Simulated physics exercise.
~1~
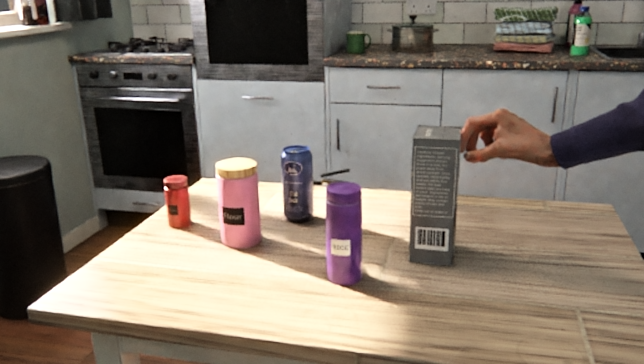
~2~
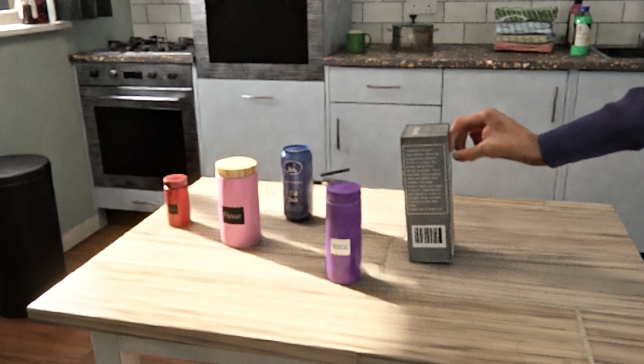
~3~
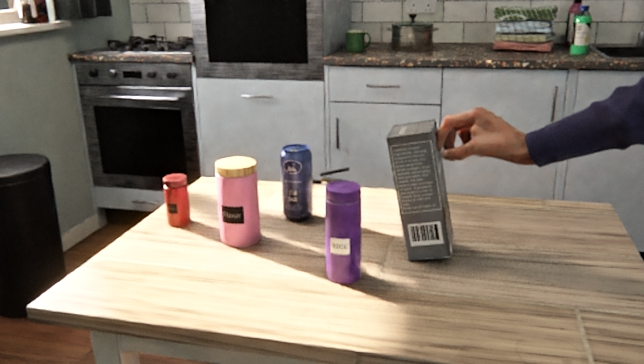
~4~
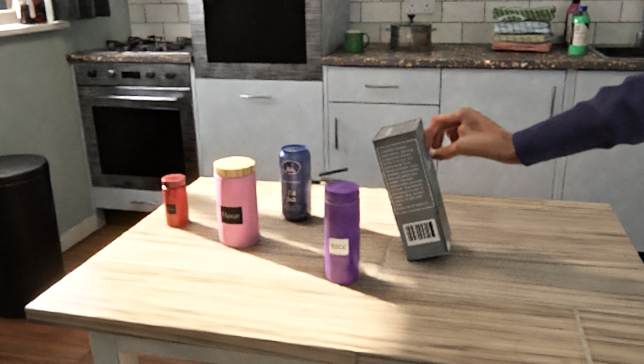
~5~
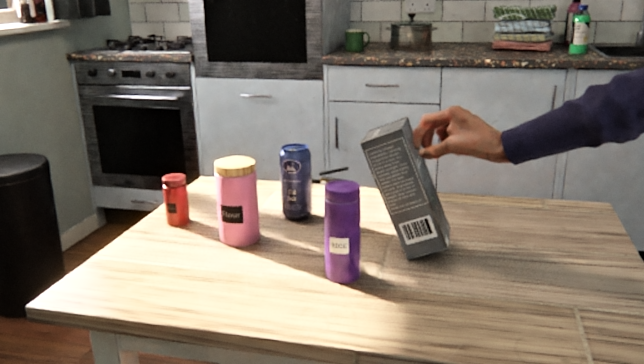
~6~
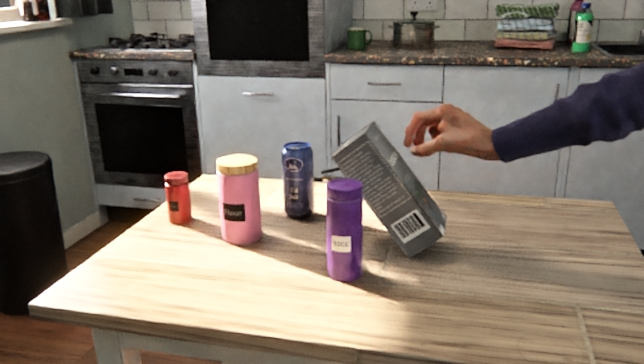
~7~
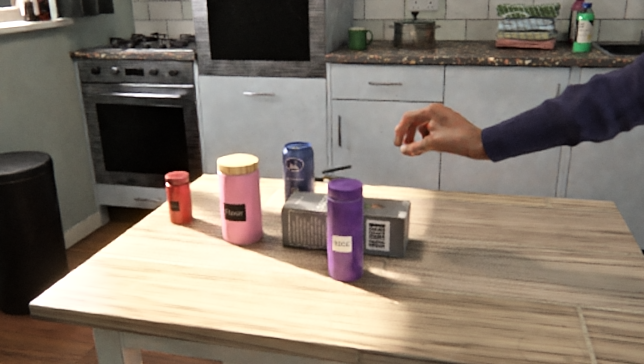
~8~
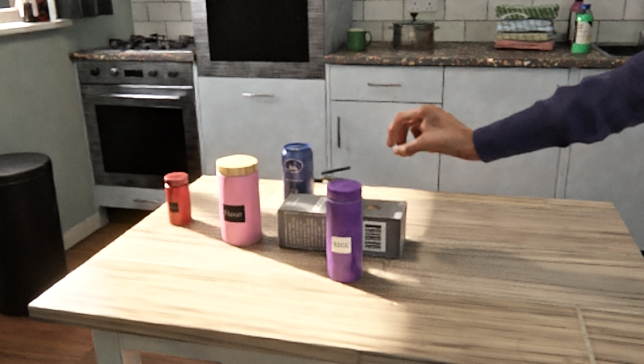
A tall grey carton stands on the right of a pale wooden table in a kitchen, viewed from across the tabletop by a slightly swaying camera. To its left are a purple jar near the front, a blue can farther back, a pink jar with a yellowish lid, and a small red shaker. A hand in a dark blue sleeve reaches in from the right and pushes the carton's upper part leftward. The carton leans further and further, then topples left. It ends on its side behind the purple jar, while the hand hovers above and the other containers remain standing.
